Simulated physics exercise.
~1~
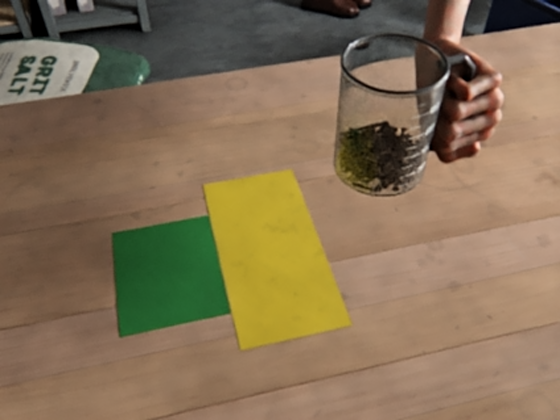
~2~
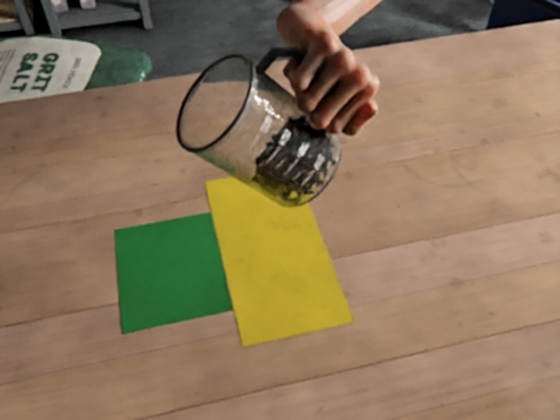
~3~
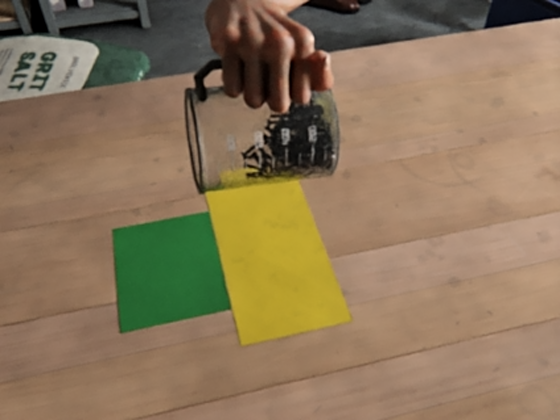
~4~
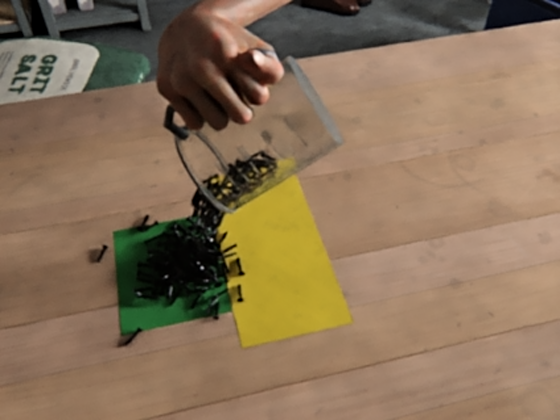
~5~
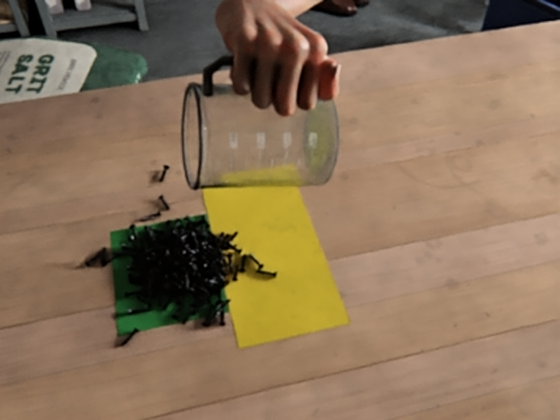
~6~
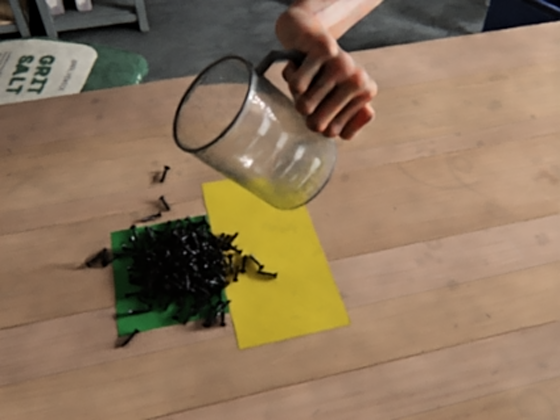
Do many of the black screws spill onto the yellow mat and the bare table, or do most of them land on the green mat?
Most of the black screws land on the green mat. Only a few end up on the yellow mat and the bare table, and the jug is left empty.
